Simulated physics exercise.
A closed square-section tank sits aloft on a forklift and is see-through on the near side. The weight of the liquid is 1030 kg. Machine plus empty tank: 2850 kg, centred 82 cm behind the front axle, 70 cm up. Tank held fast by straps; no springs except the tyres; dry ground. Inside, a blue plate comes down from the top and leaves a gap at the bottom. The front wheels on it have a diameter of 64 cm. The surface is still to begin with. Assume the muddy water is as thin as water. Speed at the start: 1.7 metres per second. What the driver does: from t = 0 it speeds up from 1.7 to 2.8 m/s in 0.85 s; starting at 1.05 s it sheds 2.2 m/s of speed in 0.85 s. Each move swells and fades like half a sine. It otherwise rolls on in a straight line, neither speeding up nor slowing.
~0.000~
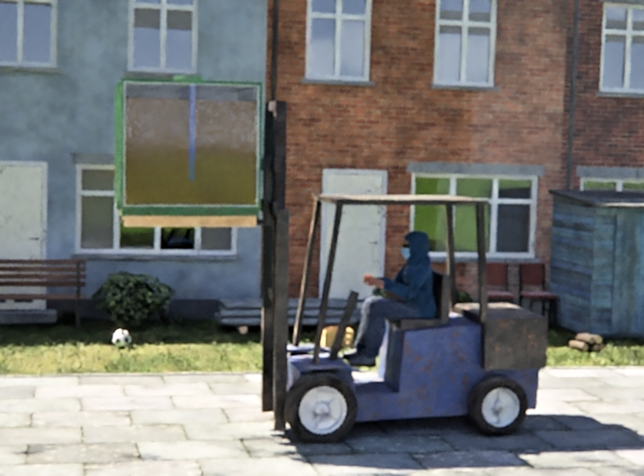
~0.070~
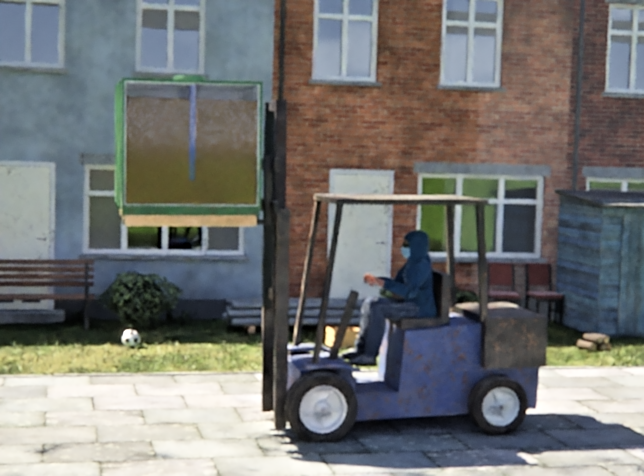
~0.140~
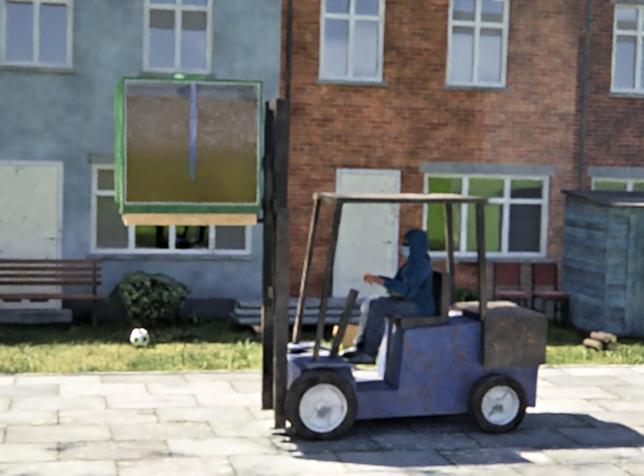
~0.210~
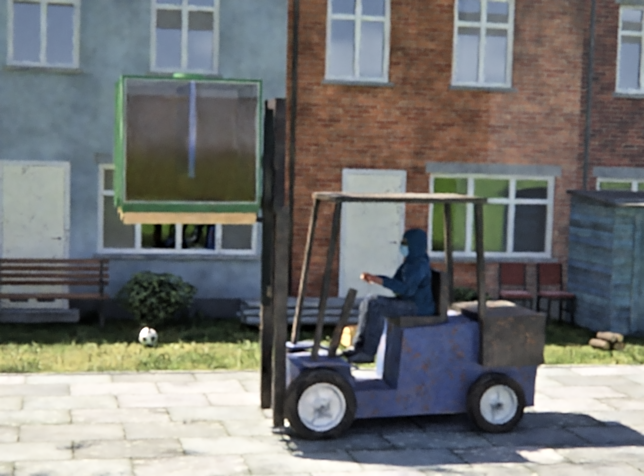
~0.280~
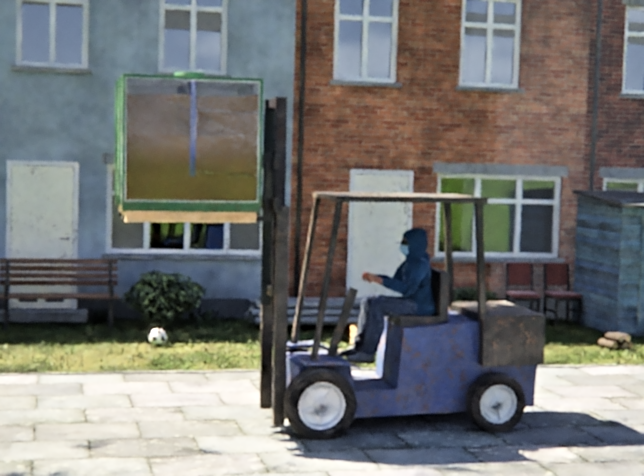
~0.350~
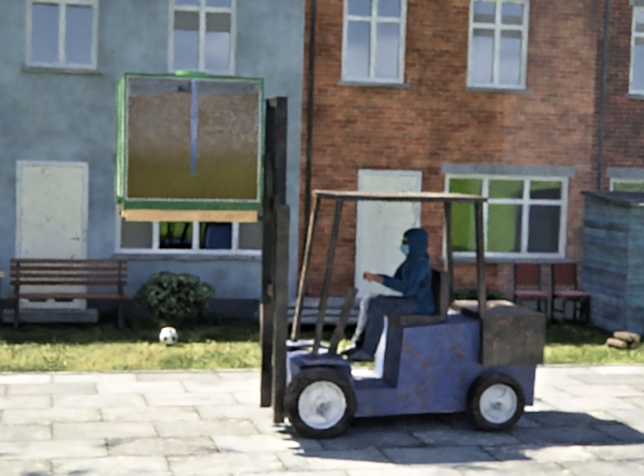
A forklift carrying a raised tank of muddy water rolls left past brick and blue houses.
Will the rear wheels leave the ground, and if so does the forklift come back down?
So the forklift has capsized.
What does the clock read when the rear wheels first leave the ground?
Close to 1.45 seconds.
After 1.15 s the lean is 0°, wheels down; the liquid stands 84 cm on the front, 87 cm on the back.
After 1.45 s the lean is 1° nose down, the rear 2 cm in the air; the liquid stands 86 cm on the front, 81 cm on the back.
After 1.90 s the lean is 8° nose down, the rear 22 cm in the air; the liquid stands 97 cm on the front, 74 cm on the back.
After 3.45 s it has passed 50° nose down and is going over.
